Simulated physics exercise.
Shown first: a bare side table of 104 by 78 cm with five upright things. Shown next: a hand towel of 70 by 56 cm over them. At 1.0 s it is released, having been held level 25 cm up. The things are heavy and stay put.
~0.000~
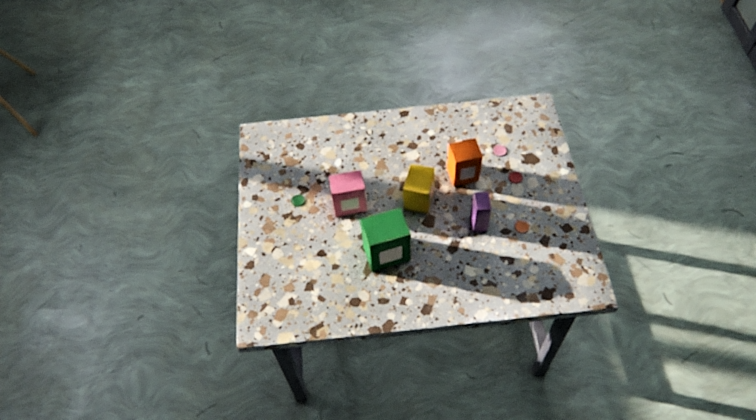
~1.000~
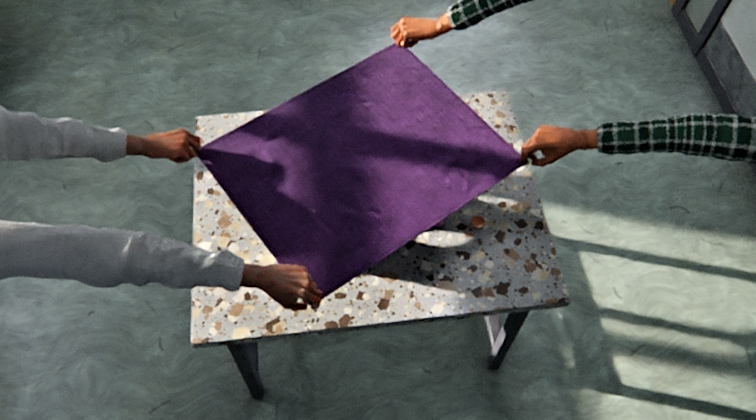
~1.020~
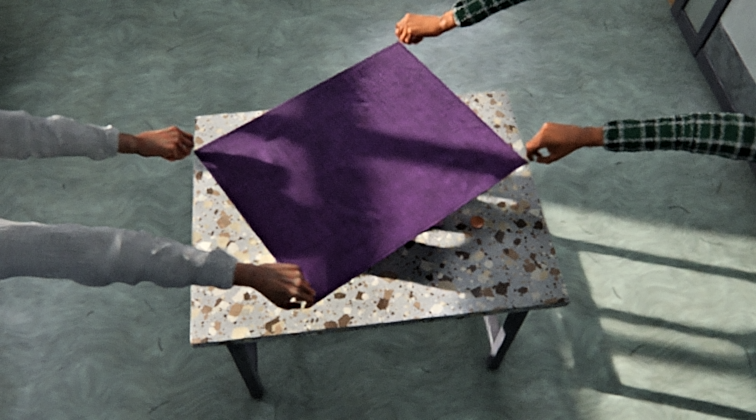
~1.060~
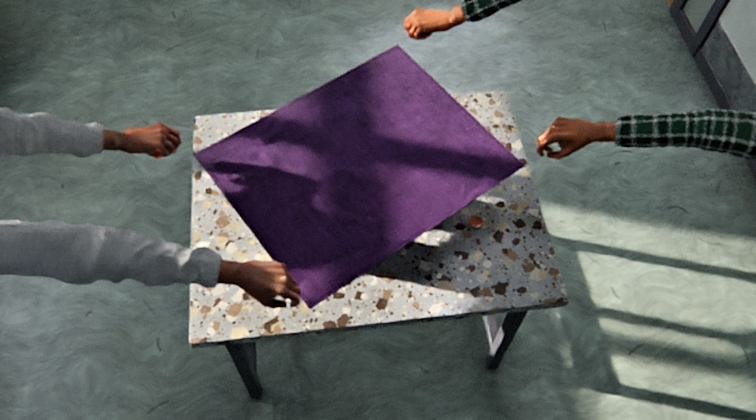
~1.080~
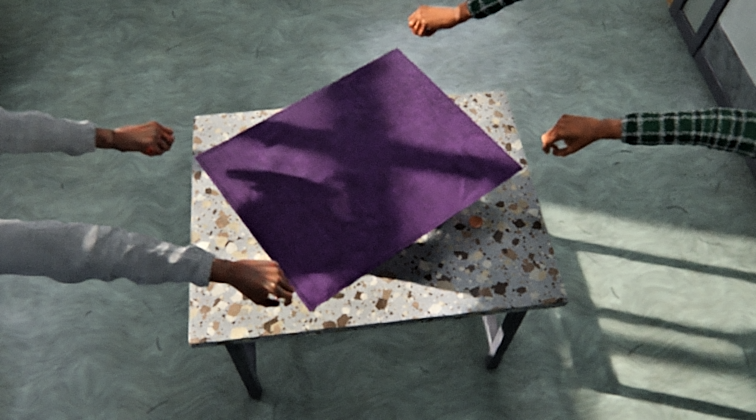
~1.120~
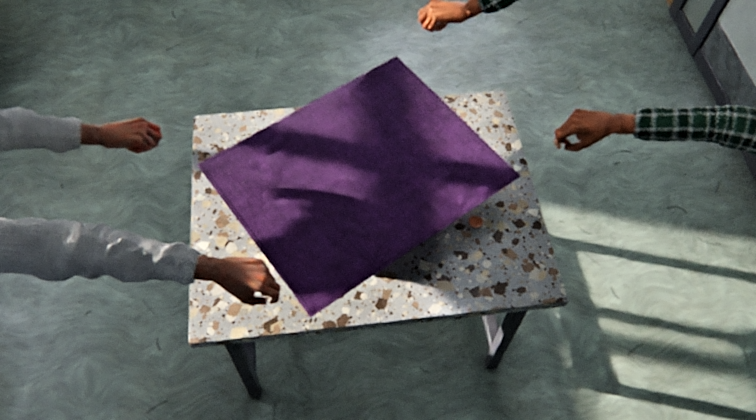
The clip opens on a speckled table holding five upright blocks, green, pink, yellow, orange and purple, among small flat discs. Next, four hands hold a purple cloth taut by its corners above the table, hiding the blocks. The hands let go and draw back, and the cloth sinks slightly, still flat.
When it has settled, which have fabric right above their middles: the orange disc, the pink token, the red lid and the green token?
In order: The orange disc still shows; the pink token remains in the open; the red lid remains in the open; the green token gets covered.
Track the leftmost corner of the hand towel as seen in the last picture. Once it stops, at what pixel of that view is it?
(237, 192).
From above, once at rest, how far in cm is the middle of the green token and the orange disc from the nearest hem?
First: Approx. 3 cm; second: Approx. 2 cm.
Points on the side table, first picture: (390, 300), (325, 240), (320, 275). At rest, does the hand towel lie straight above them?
First spot stays visible, second is overlaid, third stays visible.
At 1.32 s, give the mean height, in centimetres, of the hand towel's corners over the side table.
On average the corners sit about 0 cm above the surface.
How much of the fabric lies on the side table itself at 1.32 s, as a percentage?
About 15 per cent of it.
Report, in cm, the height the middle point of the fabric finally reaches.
Roughly 12 cm high.
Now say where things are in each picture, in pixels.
In the first picture, orange disc (522, 226); pink token (500, 150); red lid (516, 177); green token (298, 200); green carton (385, 226), 16 cm tall; yellow carton (419, 178), 11 cm tall; orange box (466, 150), 13 cm tall; pink box (346, 182), 13 cm tall; purple block (483, 201), 12 cm tall.
In the second picture, hand towel corners (311, 307) (194, 151) (400, 41) (528, 162); highest point 25 cm, lowest 25 cm.
In the third picture, hand towel corners (310, 307) (193, 151); highest point 25 cm, lowest 25 cm.
In the fourth picture, hand towel corners (310, 310) (194, 155); highest point 23 cm, lowest 23 cm.
In the fifth picture, hand towel corners (310, 312) (194, 157); highest point 22 cm, lowest 22 cm.
In the sixth picture, hand towel corners (311, 318) (197, 165) (397, 57) (521, 176); highest point 19 cm, lowest 18 cm.
After 1.3 s, 15 % of it is down, spanning 74 by 68 cm, above green token.
After 1.5 s, 15 % of it is down, spanning 74 by 67 cm, above green token.
After 1.7 s, 15 % of it is down, spanning 72 by 64 cm, above green token.
After 1.9 s, 15 % of it is down, spanning 72 by 64 cm, above green token.
After 2.7 s, 15 % of it is down, spanning 72 by 64 cm, above green token.
